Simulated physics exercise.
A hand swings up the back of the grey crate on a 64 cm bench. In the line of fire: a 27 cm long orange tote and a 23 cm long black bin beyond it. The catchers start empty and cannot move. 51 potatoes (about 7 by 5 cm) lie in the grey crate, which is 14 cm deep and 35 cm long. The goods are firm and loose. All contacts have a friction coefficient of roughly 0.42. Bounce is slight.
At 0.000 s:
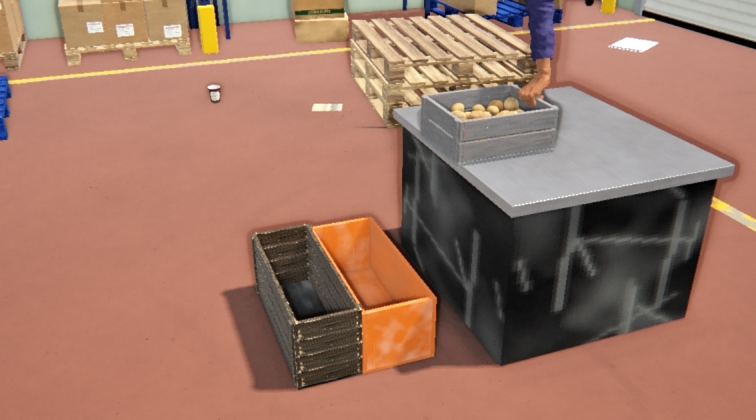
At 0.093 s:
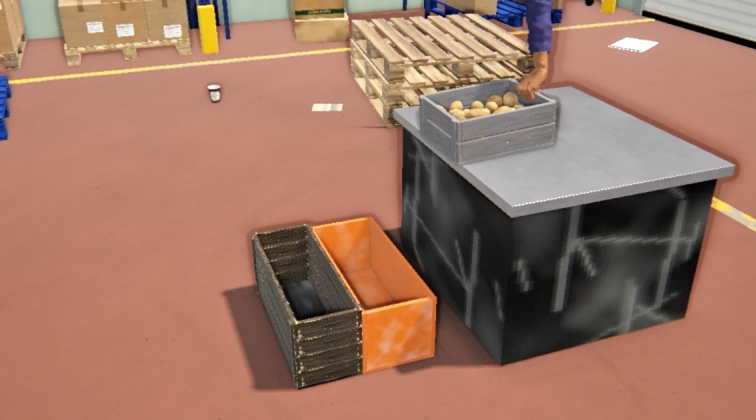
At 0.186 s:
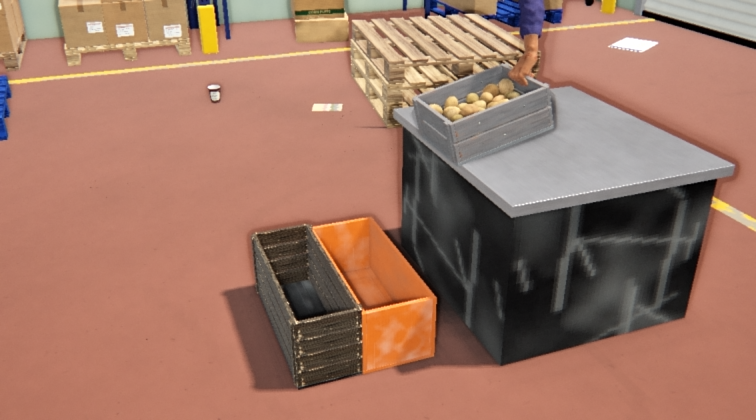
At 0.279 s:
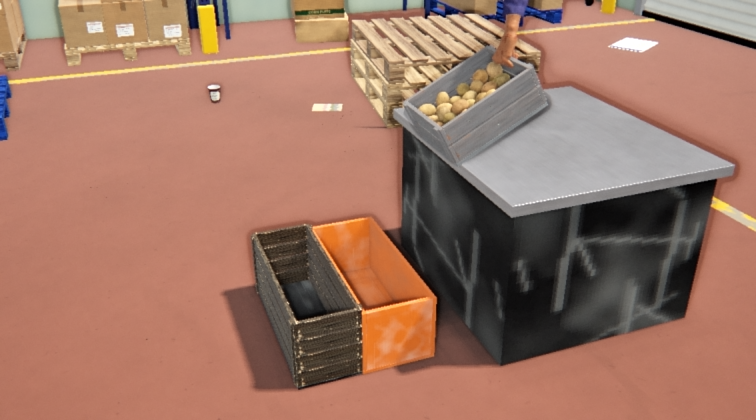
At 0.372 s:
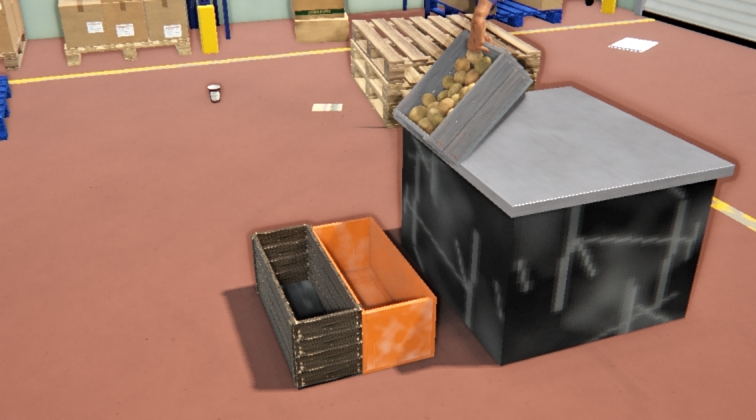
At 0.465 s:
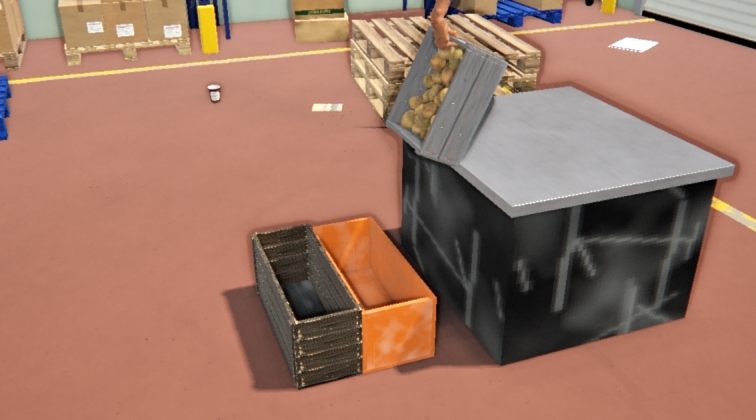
A grey crate of round, tan goods tilts steeply leftward on a bench as a hand lifts its back.
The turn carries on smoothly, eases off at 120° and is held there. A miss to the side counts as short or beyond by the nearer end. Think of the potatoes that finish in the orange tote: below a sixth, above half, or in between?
In the end more than half of them are in the orange tote.
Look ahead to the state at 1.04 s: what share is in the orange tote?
About 35 per cent.
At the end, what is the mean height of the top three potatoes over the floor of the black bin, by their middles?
Some 6 cm.
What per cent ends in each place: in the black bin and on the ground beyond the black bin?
Roughly 35 and 0 per cent.
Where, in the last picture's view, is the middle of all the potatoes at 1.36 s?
Around (350, 313).
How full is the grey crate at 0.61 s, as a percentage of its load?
Some 100 per cent.
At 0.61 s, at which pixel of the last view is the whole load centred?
Near (415, 117).
After 0.61 s, tilt 92°; 51 still in the grey crate.
After 0.79 s, tilt 116°; 20 still in the grey crate and 31 in the air.
After 1.04 s, tilt 120°; 1 still in the grey crate, 19 in the orange tote, 15 in the black bin and 16 in the air.
Outcome (at 1.36 s), 33 in the orange tote and 18 in the black bin. Asked share, 33 of 51, 65 per cent.
